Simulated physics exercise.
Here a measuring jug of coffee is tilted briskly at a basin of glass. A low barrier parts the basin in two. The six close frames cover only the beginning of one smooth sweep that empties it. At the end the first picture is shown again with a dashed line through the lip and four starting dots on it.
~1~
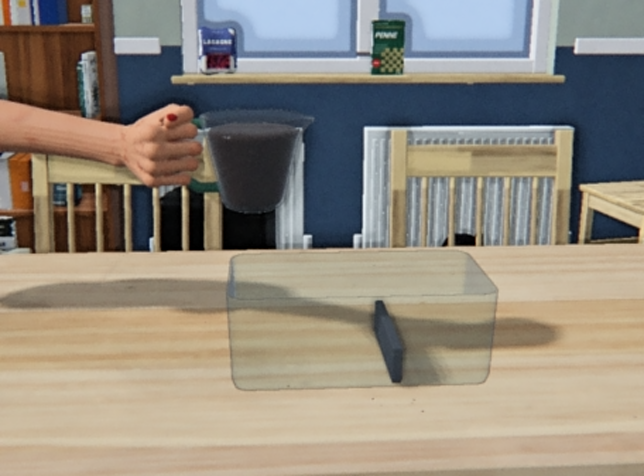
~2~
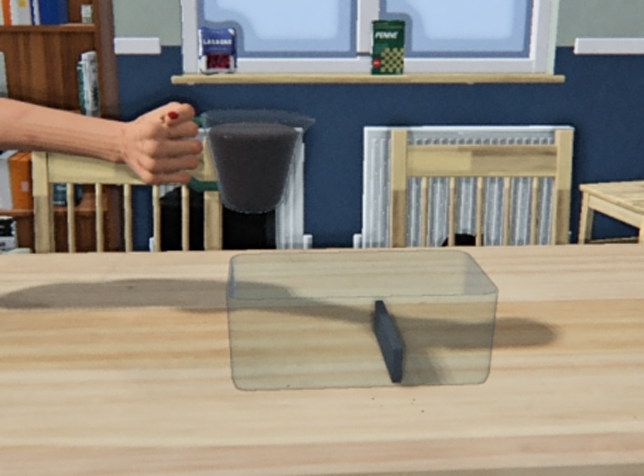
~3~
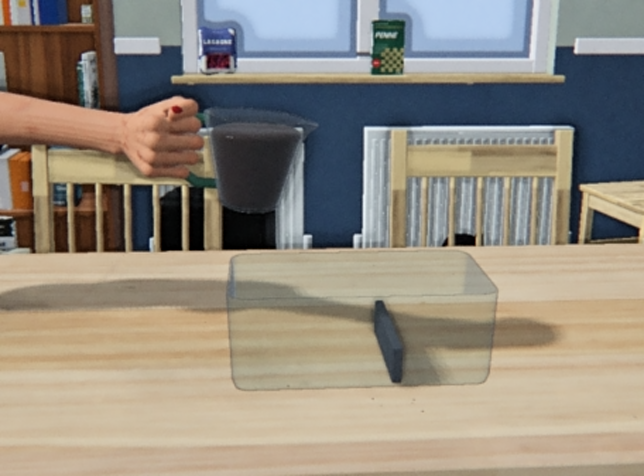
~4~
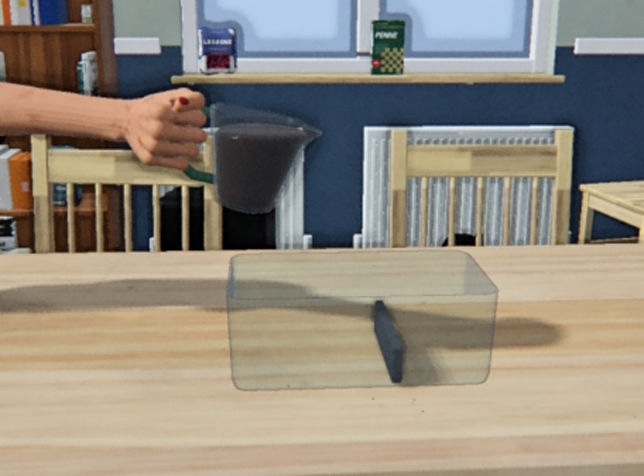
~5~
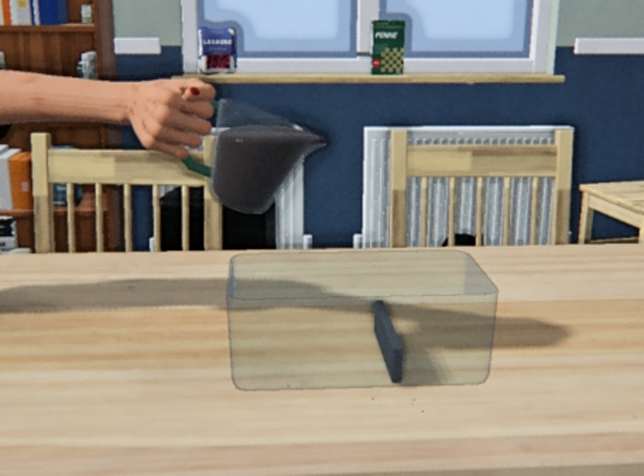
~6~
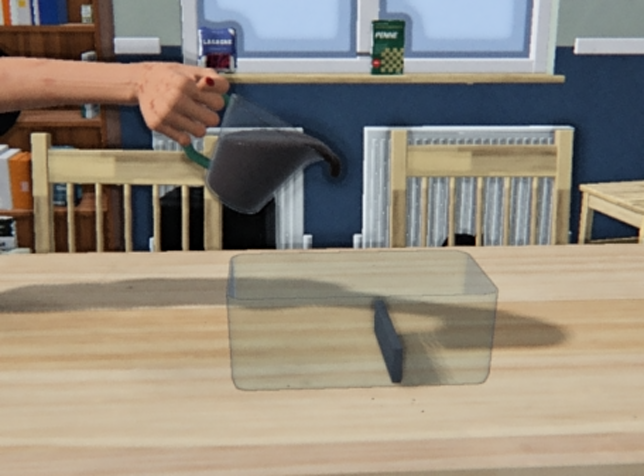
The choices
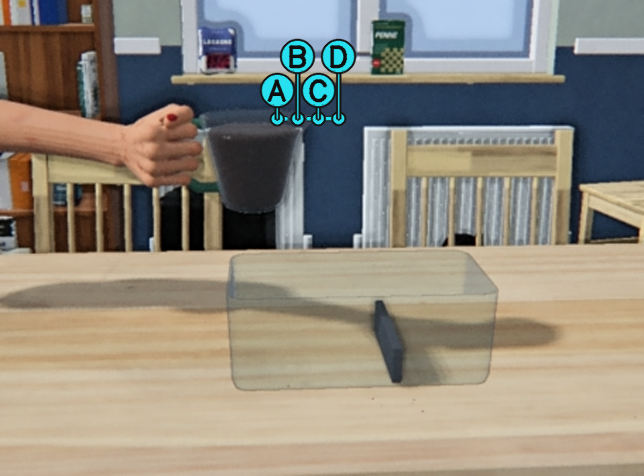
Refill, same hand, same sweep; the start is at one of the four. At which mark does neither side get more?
D beats the others.
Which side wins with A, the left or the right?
More ends on the left.
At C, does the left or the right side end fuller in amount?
The left one.
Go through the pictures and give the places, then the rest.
Upright, lip at (313, 118); basin from (232, 388) to (488, 380); top of the wall at (388, 322); nothing has left yet.
Upright, lip at (314, 120); nothing has left yet.
Tipped about 6°, lip at (317, 124); nothing has left yet.
Tipped about 13°, lip at (320, 132); nothing has left yet.
Tipped about 22°, lip at (324, 143); nothing has left yet.
Tipped about 33°, lip at (326, 157); coffee is over the lip, down to (334, 173).
On the marked copy, A at (277, 118); B at (297, 118); C at (318, 118); D at (338, 118).
With A, about 93 % ends left of the wall and 5 % right of it.
With B, about 94 % ends left of the wall and 4 % right of it.
With C, about 82 % ends left of the wall and 16 % right of it.
With D, about 53 % ends left of the wall and 46 % right of it.
